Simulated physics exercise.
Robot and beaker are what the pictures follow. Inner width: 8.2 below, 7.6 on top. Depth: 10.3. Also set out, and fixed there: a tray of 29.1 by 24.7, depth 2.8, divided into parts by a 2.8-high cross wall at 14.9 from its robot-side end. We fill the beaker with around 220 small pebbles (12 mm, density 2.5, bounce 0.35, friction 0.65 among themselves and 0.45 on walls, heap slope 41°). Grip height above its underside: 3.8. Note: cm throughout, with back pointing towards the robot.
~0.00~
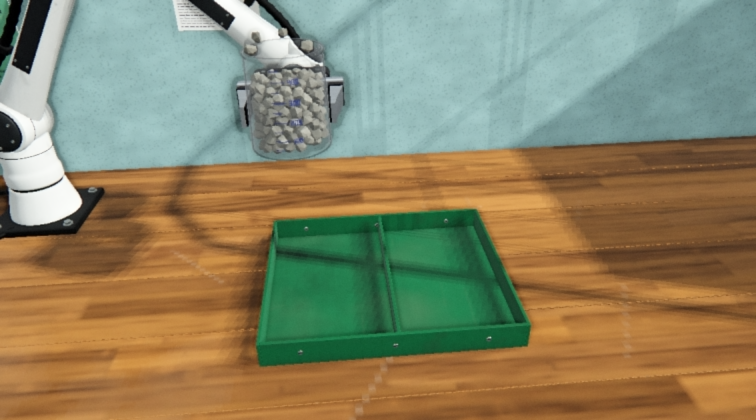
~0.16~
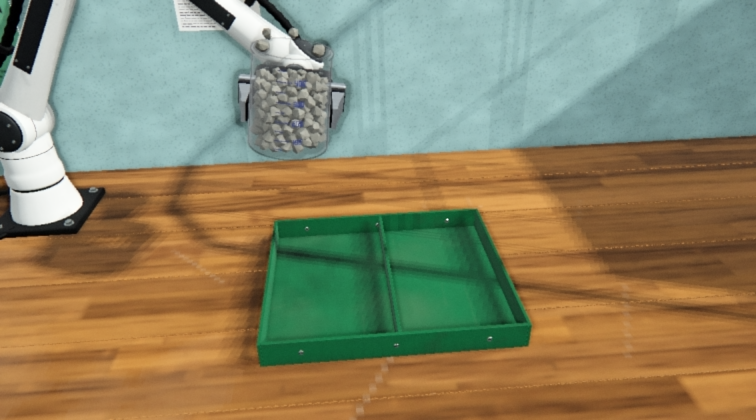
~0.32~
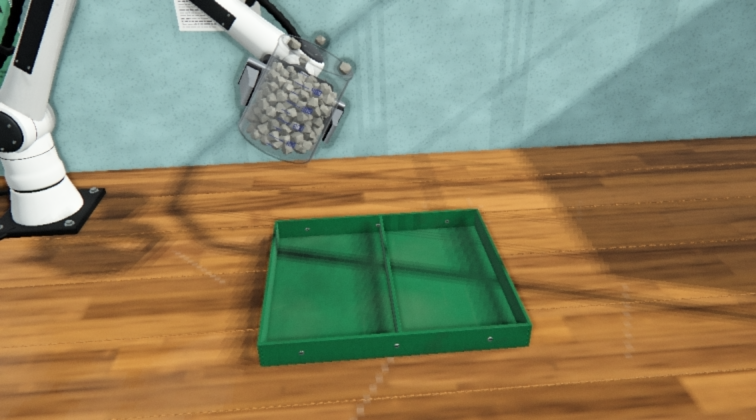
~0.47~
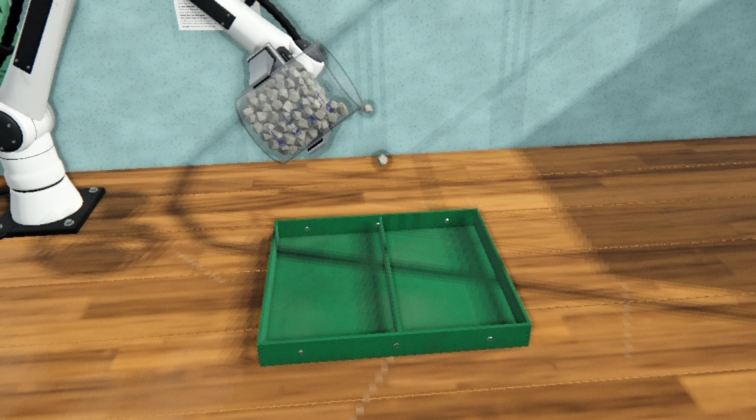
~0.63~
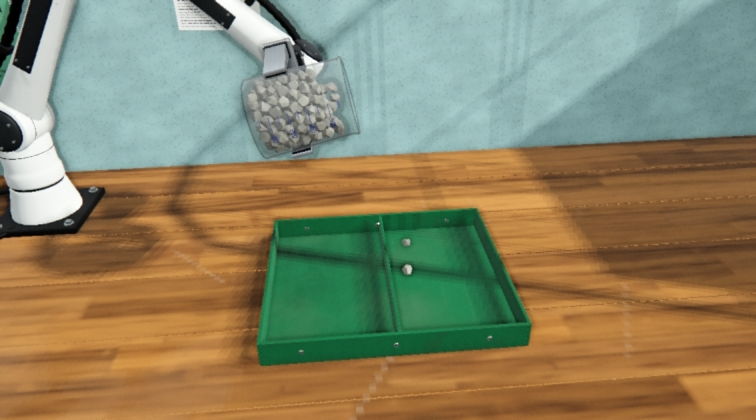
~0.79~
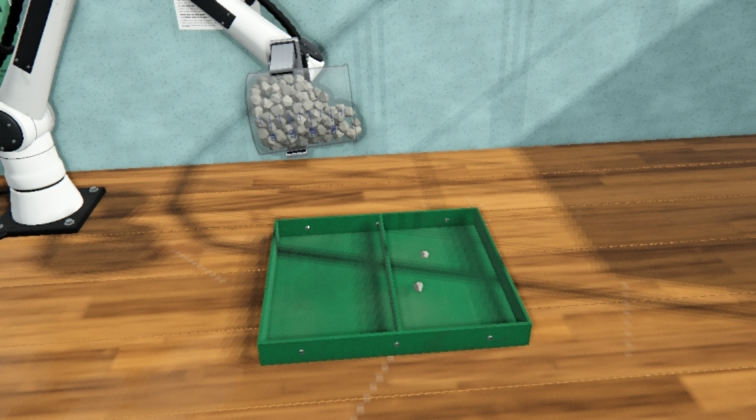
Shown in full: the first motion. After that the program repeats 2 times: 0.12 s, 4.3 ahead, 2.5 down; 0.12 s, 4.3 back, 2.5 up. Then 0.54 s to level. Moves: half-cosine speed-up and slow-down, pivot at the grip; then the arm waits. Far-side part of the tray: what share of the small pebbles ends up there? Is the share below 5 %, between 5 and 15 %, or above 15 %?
It is above 15 %.
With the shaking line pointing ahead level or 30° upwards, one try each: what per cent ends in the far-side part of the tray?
Result: Approx. 55 % and 75 %, one try each.
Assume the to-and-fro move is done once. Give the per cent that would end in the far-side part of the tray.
15 per cent or so.
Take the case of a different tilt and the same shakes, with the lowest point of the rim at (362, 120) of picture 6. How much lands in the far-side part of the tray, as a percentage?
I'd put it at roughly 10 %.
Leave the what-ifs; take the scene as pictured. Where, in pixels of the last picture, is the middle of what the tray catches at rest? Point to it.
Estimated centre at around (431, 275).
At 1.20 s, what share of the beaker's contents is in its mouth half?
50 per cent.
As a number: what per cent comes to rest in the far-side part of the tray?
I'd say some 25 per cent of it.
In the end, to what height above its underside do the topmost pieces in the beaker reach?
Some 8.5 cm.
After 1.20 s, tilted 86° forward, highest piece 25 above the table; 172 in the beaker, 37 in the far-side part, 2 in the robot-side part, 4 in flight or on a rim.
After 1.61 s, tilted 27° forward, highest piece 29 above the table; 154 in the beaker, 51 in the far-side part, 9 in the robot-side part, 1 on the table or floor.
After 2.01 s, level, highest piece 29 above the table; 154 in the beaker, 51 in the far-side part, 9 in the robot-side part, 1 on the table or floor.
After 3.06 s, level, highest piece 29 above the table; 154 in the beaker, 51 in the far-side part, 9 in the robot-side part, 1 on the table or floor.
In the end, 154 in the beaker, 51 in the far-side part, 9 in the robot-side part, 1 on the table or floor. That is 24 % in the far-side part of the tray.
